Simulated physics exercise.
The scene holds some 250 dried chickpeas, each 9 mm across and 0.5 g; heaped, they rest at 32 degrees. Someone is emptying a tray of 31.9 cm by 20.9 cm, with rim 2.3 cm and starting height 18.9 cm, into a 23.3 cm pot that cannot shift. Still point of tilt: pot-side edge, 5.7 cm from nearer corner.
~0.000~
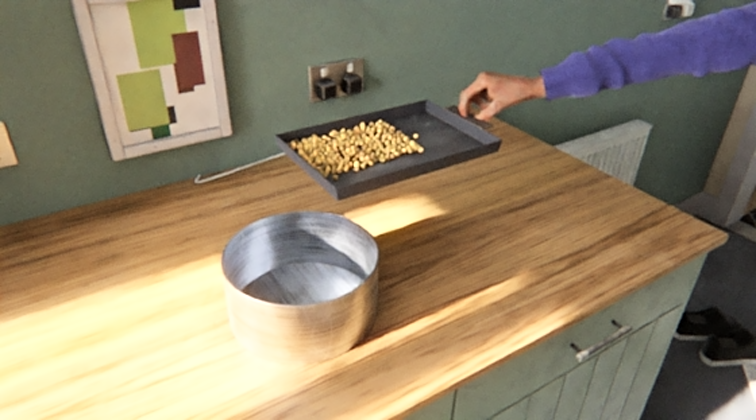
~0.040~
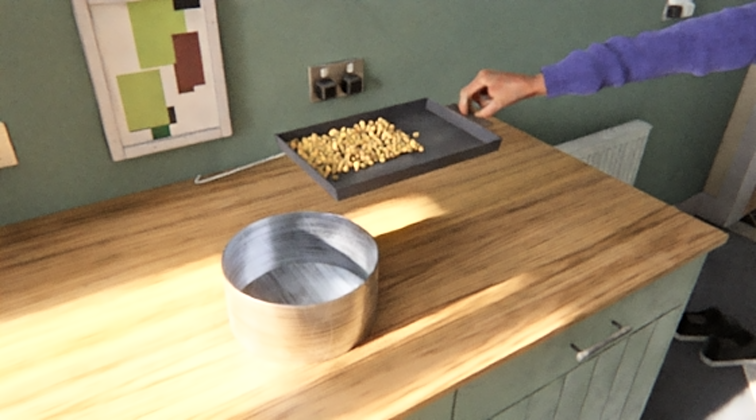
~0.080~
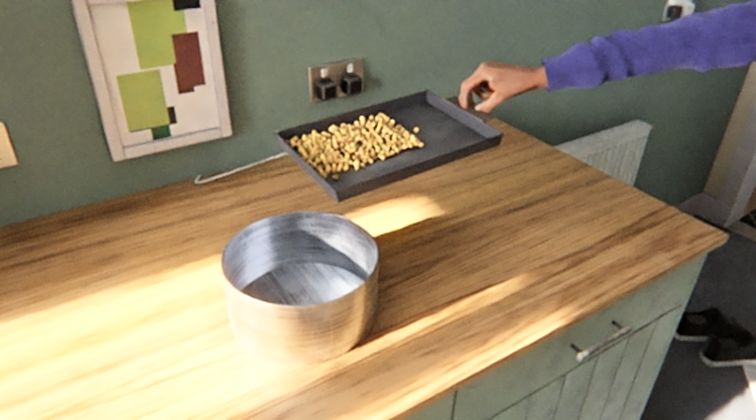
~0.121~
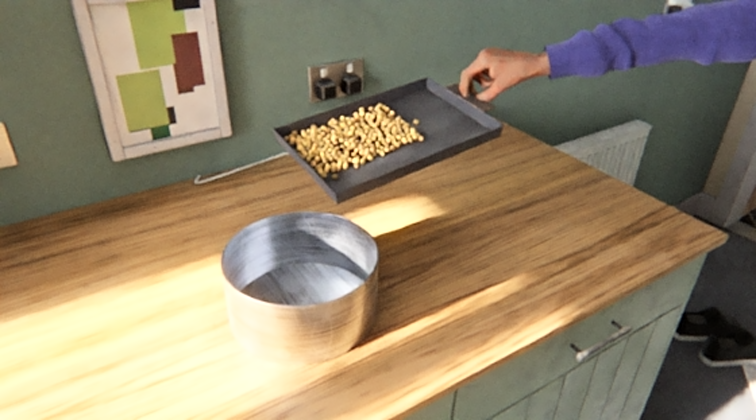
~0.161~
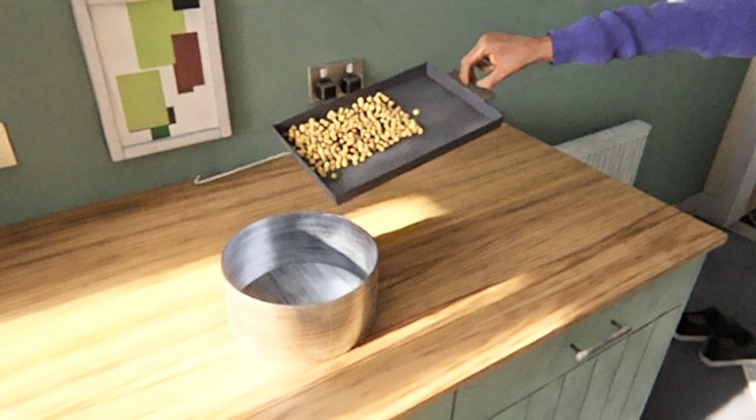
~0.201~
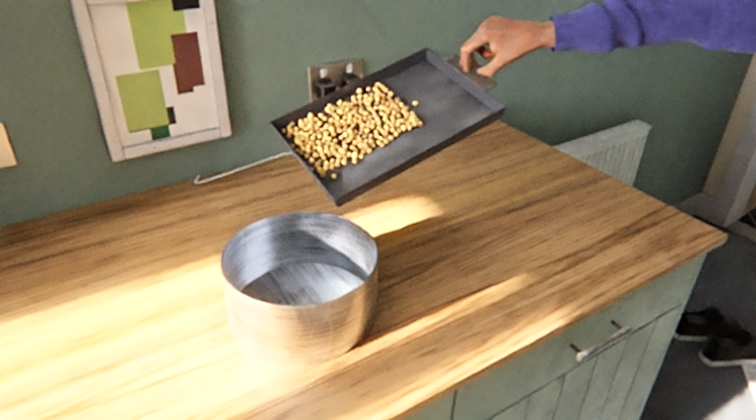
A hand steadily raises the right end of a dark tray of chickpeas, tilting it leftward.
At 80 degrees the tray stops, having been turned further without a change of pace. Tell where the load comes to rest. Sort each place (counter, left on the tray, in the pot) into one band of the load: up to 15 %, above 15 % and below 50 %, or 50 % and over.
Counter: Up to 15 %; left on the tray: Between 15 and 50 %; pot: 50 % and over.
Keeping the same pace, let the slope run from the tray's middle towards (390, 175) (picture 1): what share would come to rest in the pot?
Roughly 60 per cent.
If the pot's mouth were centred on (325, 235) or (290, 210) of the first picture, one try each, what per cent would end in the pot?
Estimates: 75 % and 15 %, in that order.
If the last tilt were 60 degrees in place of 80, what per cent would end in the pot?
In that case some 25 per cent.
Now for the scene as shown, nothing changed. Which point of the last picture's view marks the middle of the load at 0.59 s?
Approx. (334, 165).
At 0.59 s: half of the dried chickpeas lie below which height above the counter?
The halfway mark sits at about 24 cm.
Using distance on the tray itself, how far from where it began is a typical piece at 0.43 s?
Roughly 4 cm.
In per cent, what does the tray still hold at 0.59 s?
About 100 per cent.
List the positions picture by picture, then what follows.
In the first frame, tray tilt 0 degrees, front corners at (338, 187) and (500, 140); middle of the pieces at (356, 147); pot at (301, 253).
In the second frame, tray tilt 1 degrees, front corners at (338, 188) and (500, 138); middle of the pieces at (356, 146).
In the third frame, tray tilt 4 degrees, front corners at (337, 189) and (501, 133), lowest corner left front; middle of the pieces at (356, 143).
In the fourth frame, tray tilt 8 degrees, front corners at (337, 192) and (501, 125), lowest corner left front; middle of the pieces at (355, 138).
In the fifth frame, tray tilt 14 degrees, front corners at (336, 194) and (502, 115), lowest corner left front; middle of the pieces at (354, 132).
In the sixth frame, tray tilt 19 degrees, front corners at (336, 197) and (503, 106), lowest corner left front; middle of the pieces at (353, 126); pot at (301, 253). The tray's pace is about 135 degrees a second.
Then, at 0.43 s, tilt 50 degrees; the tray holds 100 %, the pot 0 %.
After 0.59 s, tilt 71 degrees; the tray holds 100 %, the pot 0 %.
After 0.87 s, tilt 80 degrees; the tray holds 50 %, the pot 45 %.
At rest (1.9 s), counter 0 %, tray 25 %, pot 75 %.
